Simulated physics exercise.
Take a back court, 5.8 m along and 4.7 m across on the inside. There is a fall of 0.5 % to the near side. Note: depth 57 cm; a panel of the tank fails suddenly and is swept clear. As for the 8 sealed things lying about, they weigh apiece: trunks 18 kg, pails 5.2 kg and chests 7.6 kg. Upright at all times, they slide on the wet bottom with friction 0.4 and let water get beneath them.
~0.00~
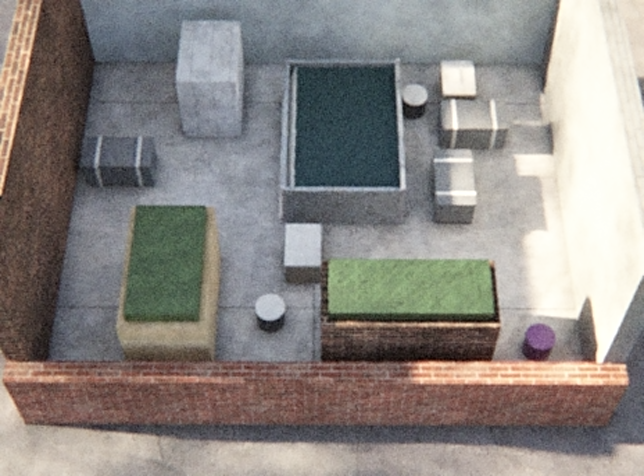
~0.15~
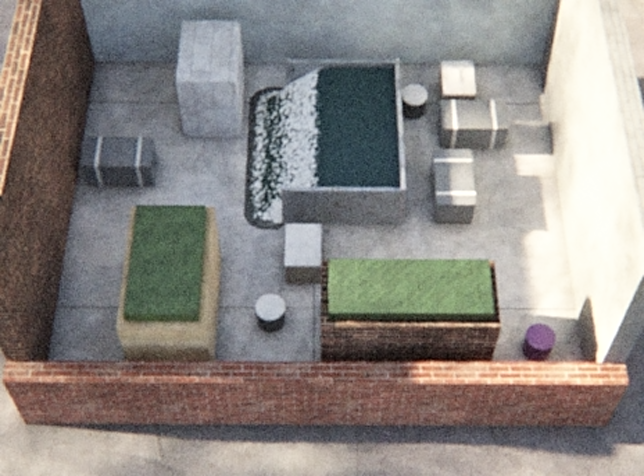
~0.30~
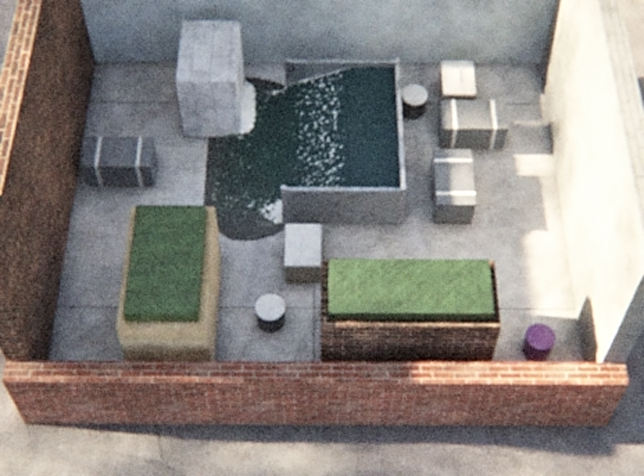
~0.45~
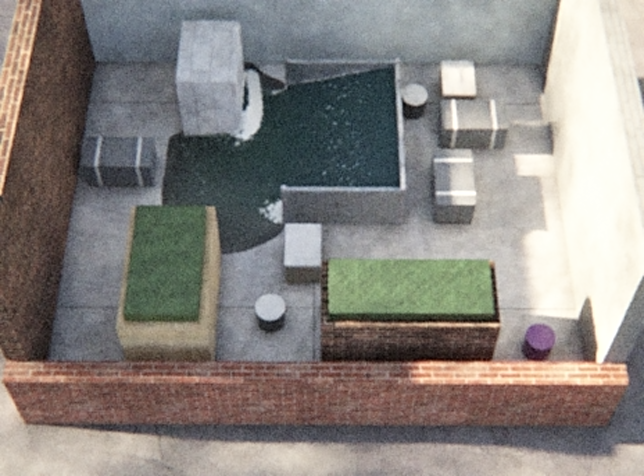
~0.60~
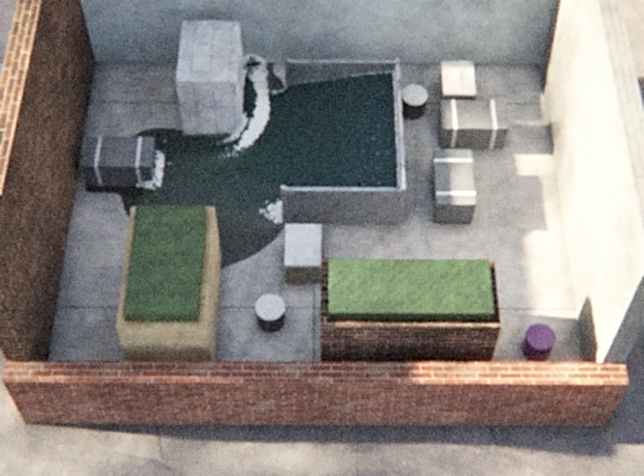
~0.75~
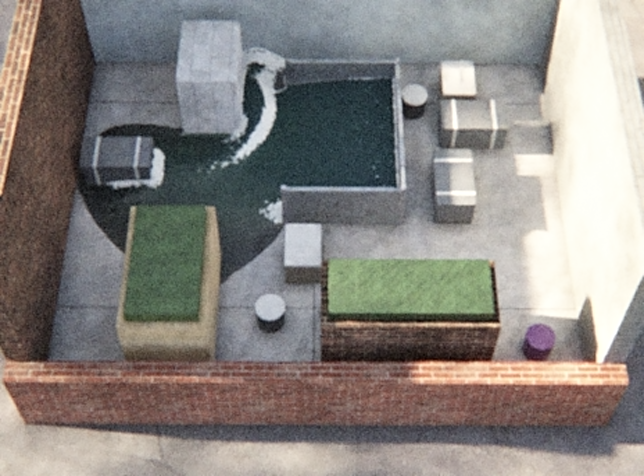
Dark water pours from the tank's open left side and spreads around the nearby blocks.
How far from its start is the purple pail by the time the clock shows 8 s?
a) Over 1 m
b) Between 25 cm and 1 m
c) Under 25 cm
The answer is c.
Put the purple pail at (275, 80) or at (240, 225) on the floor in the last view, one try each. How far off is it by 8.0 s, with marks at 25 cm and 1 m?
Swept far; swept far.
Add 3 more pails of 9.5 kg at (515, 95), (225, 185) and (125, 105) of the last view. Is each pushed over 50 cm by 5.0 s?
In that order: Short of it, more, past it.
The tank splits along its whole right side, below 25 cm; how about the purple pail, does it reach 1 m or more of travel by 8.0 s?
Had it gone that way, the purple pail would drift slightly.
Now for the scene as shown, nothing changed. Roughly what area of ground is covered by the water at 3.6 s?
Somewhere around 16 m2, roughly.
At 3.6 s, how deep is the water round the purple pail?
Depth approx. 0 cm.
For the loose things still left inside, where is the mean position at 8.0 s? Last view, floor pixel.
About (403, 211).
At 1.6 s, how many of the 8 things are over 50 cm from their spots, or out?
At that moment it comes to 0.
After 1.6 s the purple pail is near (541, 336), 0.0 m from its start, aground; 1 afloat.
After 3.6 s the purple pail is near (541, 336), 0.0 m from its start, aground; 1 afloat.
After 5.6 s the purple pail is near (541, 336), 0.0 m from its start, aground; 2 afloat.
After 8.0 s the purple pail is near (541, 336), 0.0 m from its start, aground; 4 afloat.
